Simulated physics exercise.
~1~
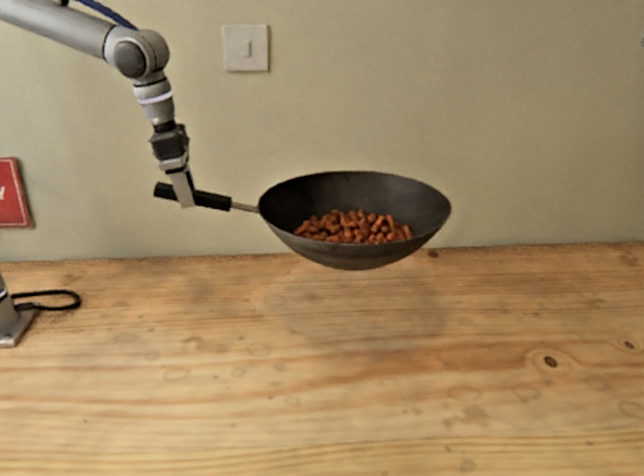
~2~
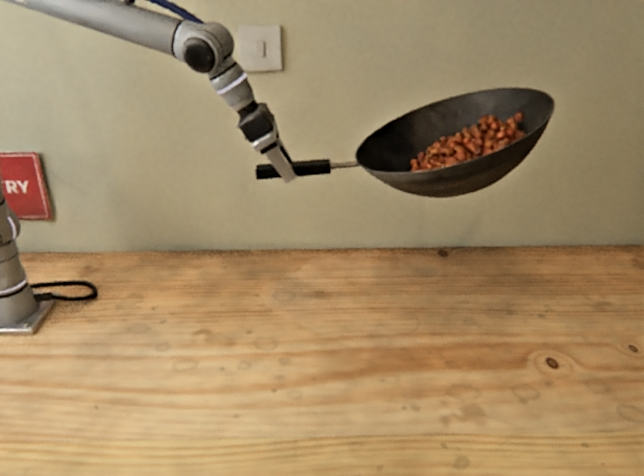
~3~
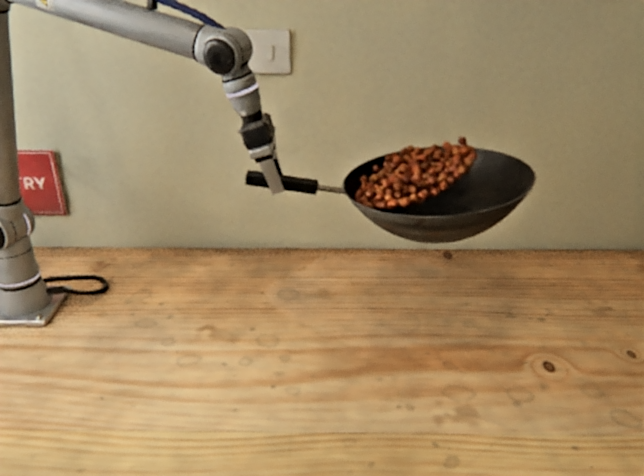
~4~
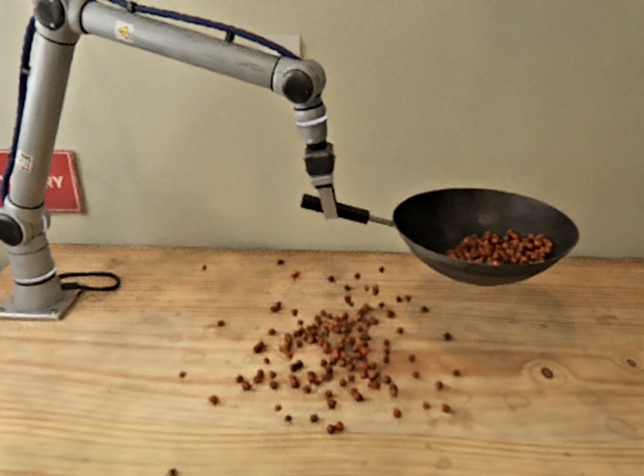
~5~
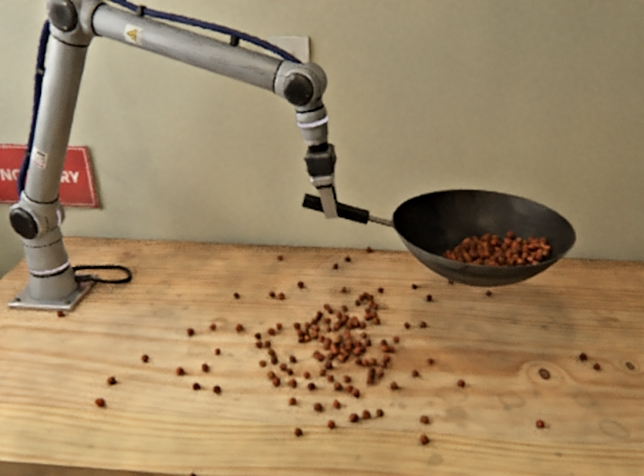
A grey robot arm held a dark wok of hazelnuts above a wooden table, swung it up to the right and tossed them, and many spilled and scattered across the tabletop while the rest stayed in the wok, held level at the end.
